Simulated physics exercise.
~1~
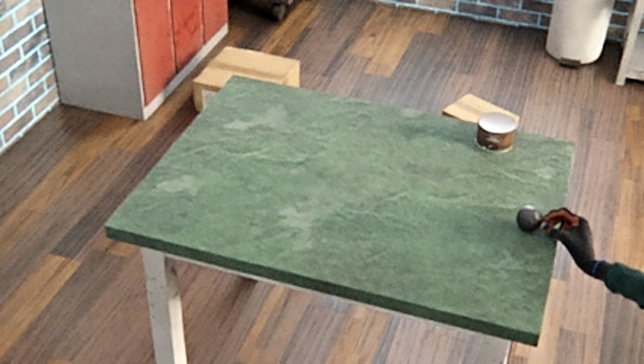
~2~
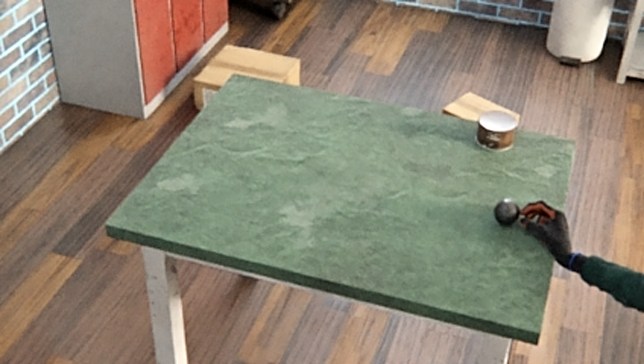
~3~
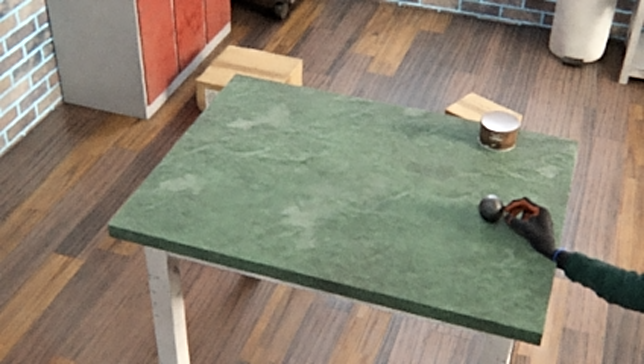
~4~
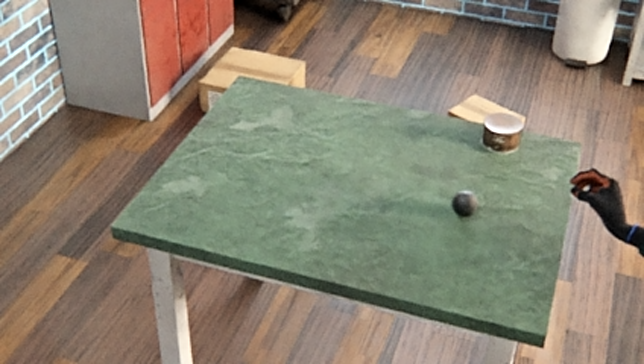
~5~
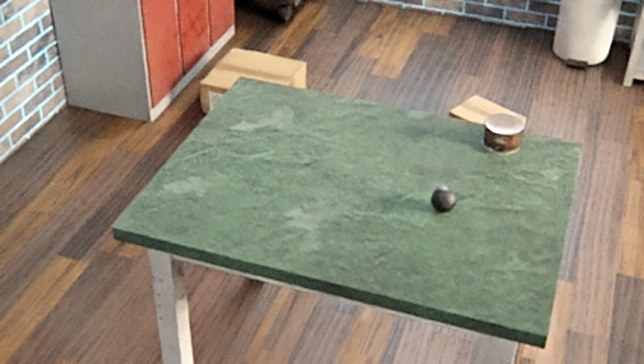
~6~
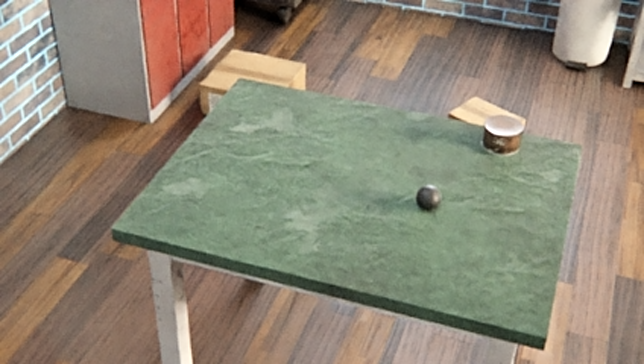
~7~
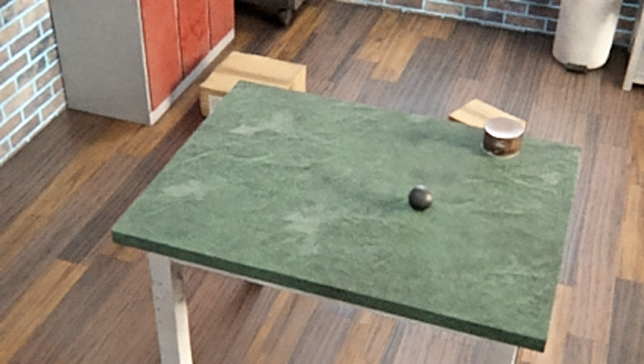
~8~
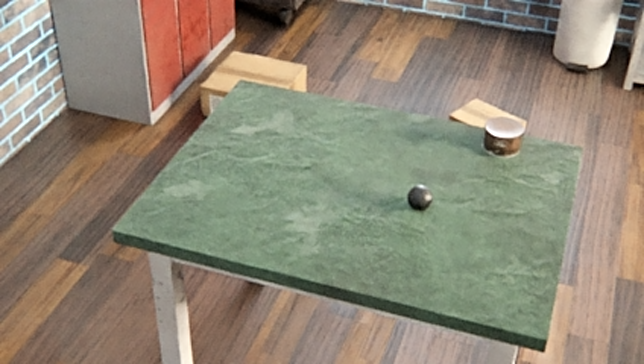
At first, a dark-gloved hand at the right edge of a green tabletop holds a small black ball, with a round brown tub standing near the far corner. The hand pushes the ball leftward across the surface. It then lets go and draws back to the right, leaving the view as the ball keeps rolling left on its own. The ball gradually slows, covering less and less distance. Finally, it comes to rest a little right of the middle of the table, still on top, while the tub stays in its place.
